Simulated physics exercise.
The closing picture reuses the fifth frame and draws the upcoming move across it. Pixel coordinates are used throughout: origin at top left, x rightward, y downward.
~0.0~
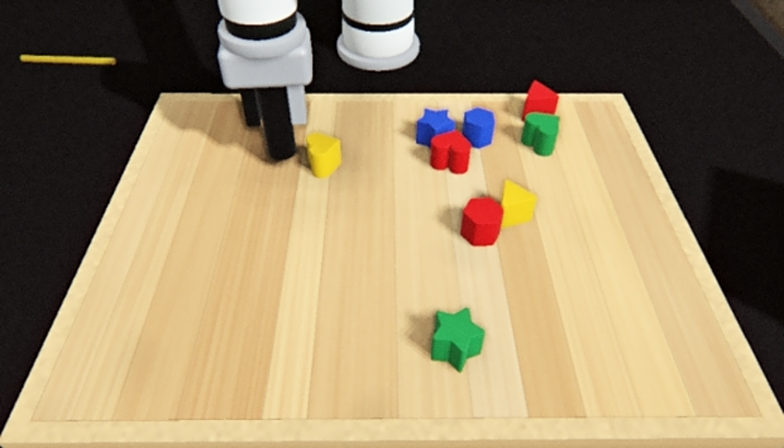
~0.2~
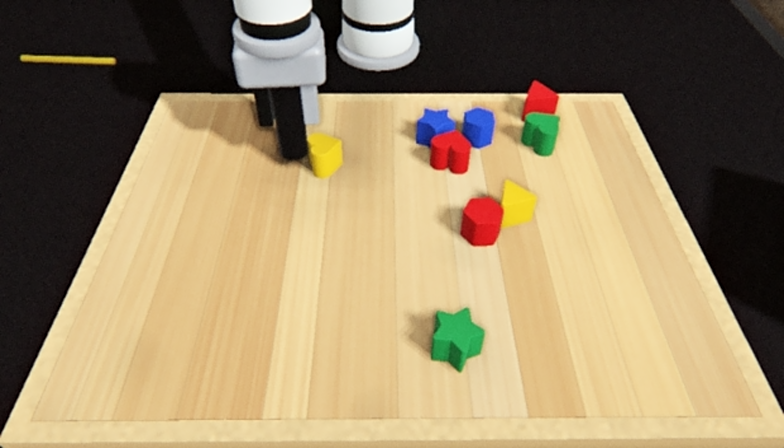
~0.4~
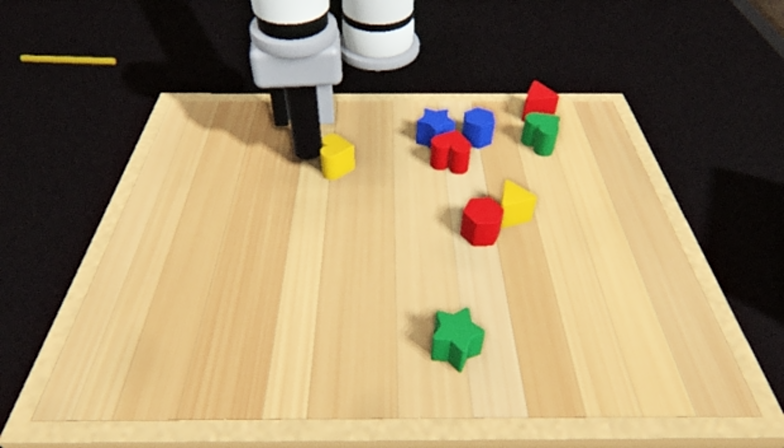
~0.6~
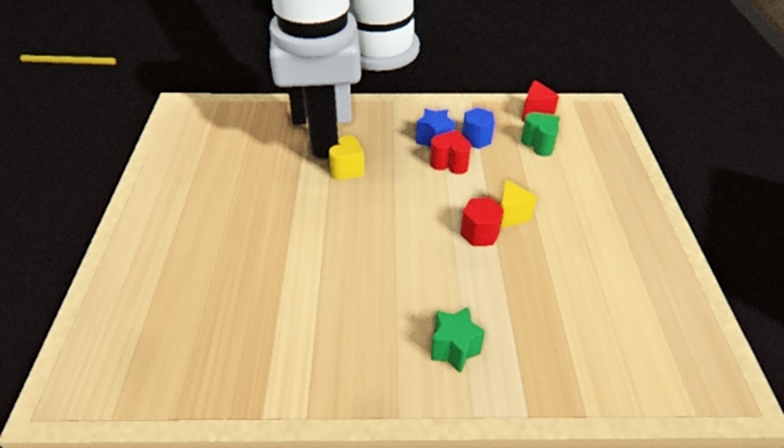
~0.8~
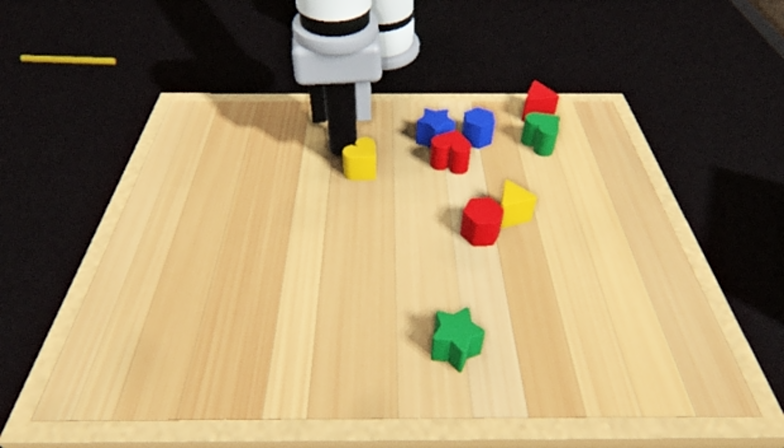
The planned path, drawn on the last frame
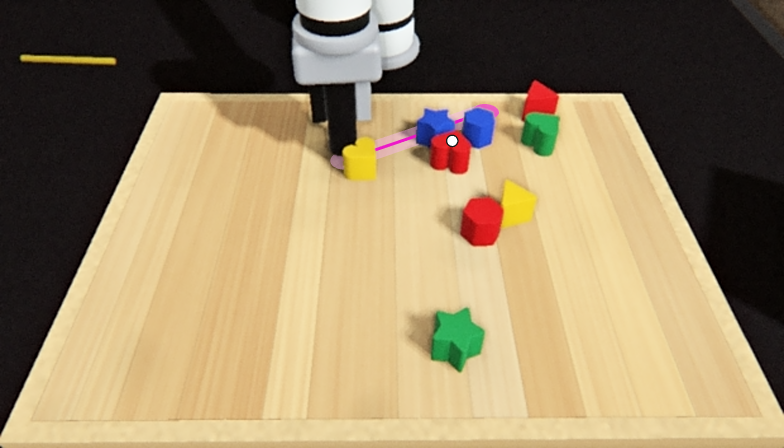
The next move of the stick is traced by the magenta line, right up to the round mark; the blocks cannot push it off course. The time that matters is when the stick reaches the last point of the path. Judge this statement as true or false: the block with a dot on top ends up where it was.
True.
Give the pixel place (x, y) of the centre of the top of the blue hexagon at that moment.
The middle of its upper face will lie at (499, 121).
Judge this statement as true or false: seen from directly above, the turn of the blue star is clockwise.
That statement is accurate.
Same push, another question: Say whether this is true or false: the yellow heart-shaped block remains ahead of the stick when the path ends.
Verdict: False.
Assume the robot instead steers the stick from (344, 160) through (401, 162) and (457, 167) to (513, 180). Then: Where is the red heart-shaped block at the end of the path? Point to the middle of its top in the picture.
I predict (536, 142).
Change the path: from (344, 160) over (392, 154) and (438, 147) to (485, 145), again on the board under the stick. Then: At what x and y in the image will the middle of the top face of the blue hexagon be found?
In the picture, it is at (507, 110).
The line goes straight from (344, 160) to (486, 111); the dot is on the red heart-shaped block.
The first path, step by step. One third of the way, stick (395, 131); yellow heart-shaped block (367, 148), turned 25° clockwise.
Two thirds of the way, stick (443, 115); yellow heart-shaped block (367, 148), turned 25° clockwise; blue star (462, 117), turned 30° clockwise; blue hexagon (494, 119), turned 15° anticlockwise.
At the end, stick (488, 100); yellow heart-shaped block (367, 148), turned 25° clockwise; blue star (465, 116), turned 55° clockwise; red heart-shaped block unmoved; blue hexagon (499, 121), turned 25° anticlockwise.
